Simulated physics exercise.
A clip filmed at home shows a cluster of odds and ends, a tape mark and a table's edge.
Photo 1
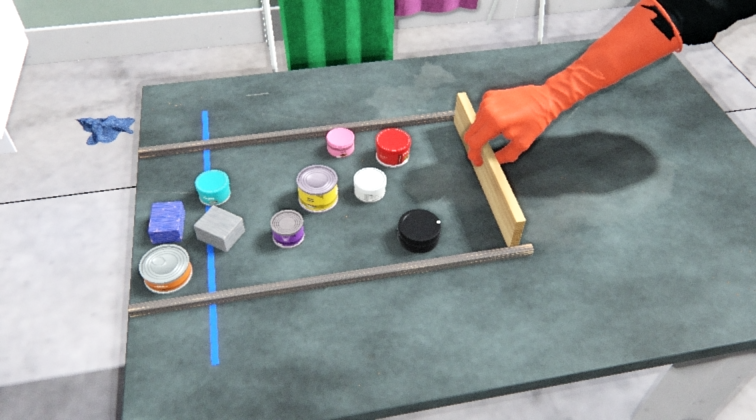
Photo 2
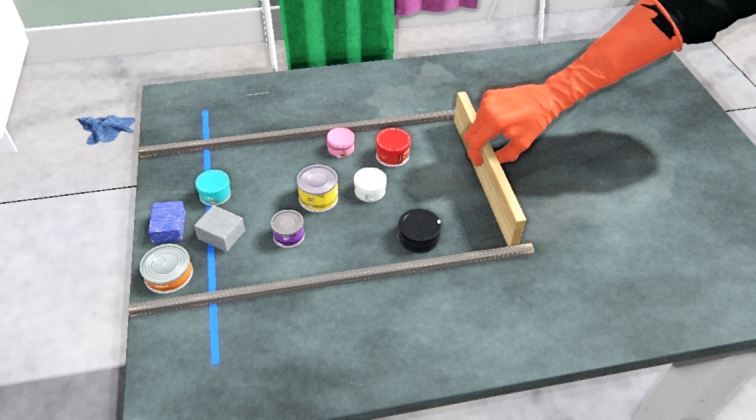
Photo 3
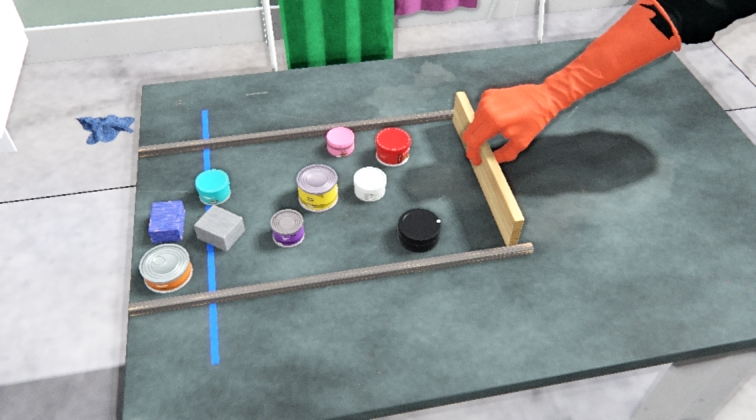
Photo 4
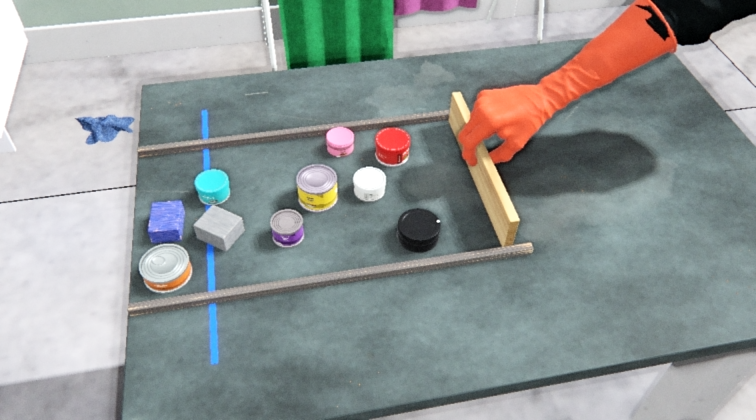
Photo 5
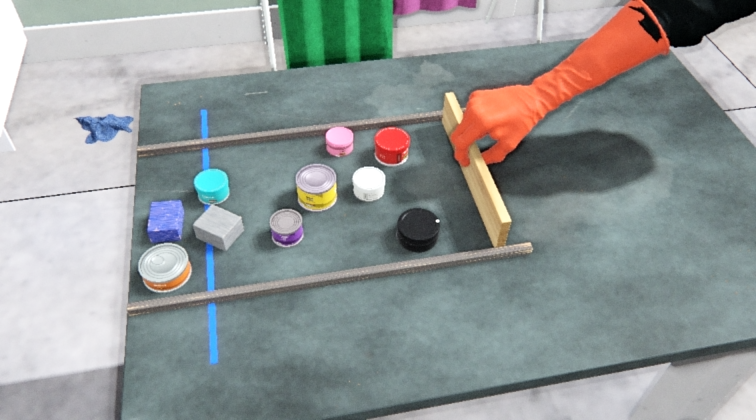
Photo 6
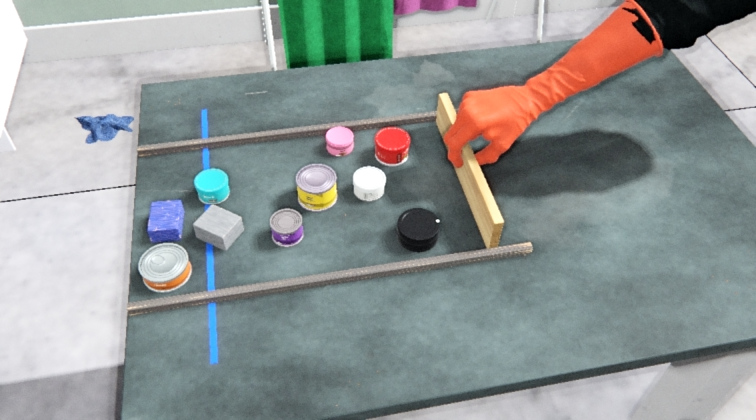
On a dark tabletop, an orange-gloved hand slides a wooden board slightly left between two rails while scattered tins and blocks stay still.
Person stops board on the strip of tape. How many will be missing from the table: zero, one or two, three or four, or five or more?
I expect one or two pieces to come off the table.
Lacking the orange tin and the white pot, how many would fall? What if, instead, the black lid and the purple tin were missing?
0 and 1.
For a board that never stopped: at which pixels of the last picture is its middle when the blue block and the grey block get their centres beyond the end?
Approx. (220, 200) / approx. (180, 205) for the other.
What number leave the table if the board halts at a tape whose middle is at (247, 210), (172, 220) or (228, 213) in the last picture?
Try by try, 0, 5 and 0.
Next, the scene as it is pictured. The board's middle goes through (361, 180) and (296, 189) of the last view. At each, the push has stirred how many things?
At first I count 5, and then 6.
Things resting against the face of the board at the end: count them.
The count in contact is 5.
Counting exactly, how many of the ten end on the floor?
My count gives 1.
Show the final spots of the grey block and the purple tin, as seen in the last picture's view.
Roughly (157, 239); the other one roughly (192, 231).
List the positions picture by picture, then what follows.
The first frame shows orange tin (166, 269); blue block (167, 222); turquoise tin (213, 188); board (486, 165); tape (209, 217).
The second frame shows blue block (168, 222); board (486, 165).
The third frame shows turquoise tin (214, 188); black lid (419, 230).
The fourth frame shows orange tin (166, 268); pink tub (340, 142).
The fifth frame shows blue block (166, 221); red pot (392, 147).
The sixth frame shows orange tin (166, 268); blue block (166, 221); turquoise tin (213, 187); board (466, 166); tape (208, 215).
Soon after, none off yet; orange tin at rest near (166, 268); blue block at rest near (166, 221); turquoise tin at rest near (213, 187).
After that, none off yet; orange tin at rest near (166, 268); blue block at rest near (166, 221); turquoise tin displaced about its own width near (195, 181).
In the end, the number that fall off is one or two; gone, blue block.
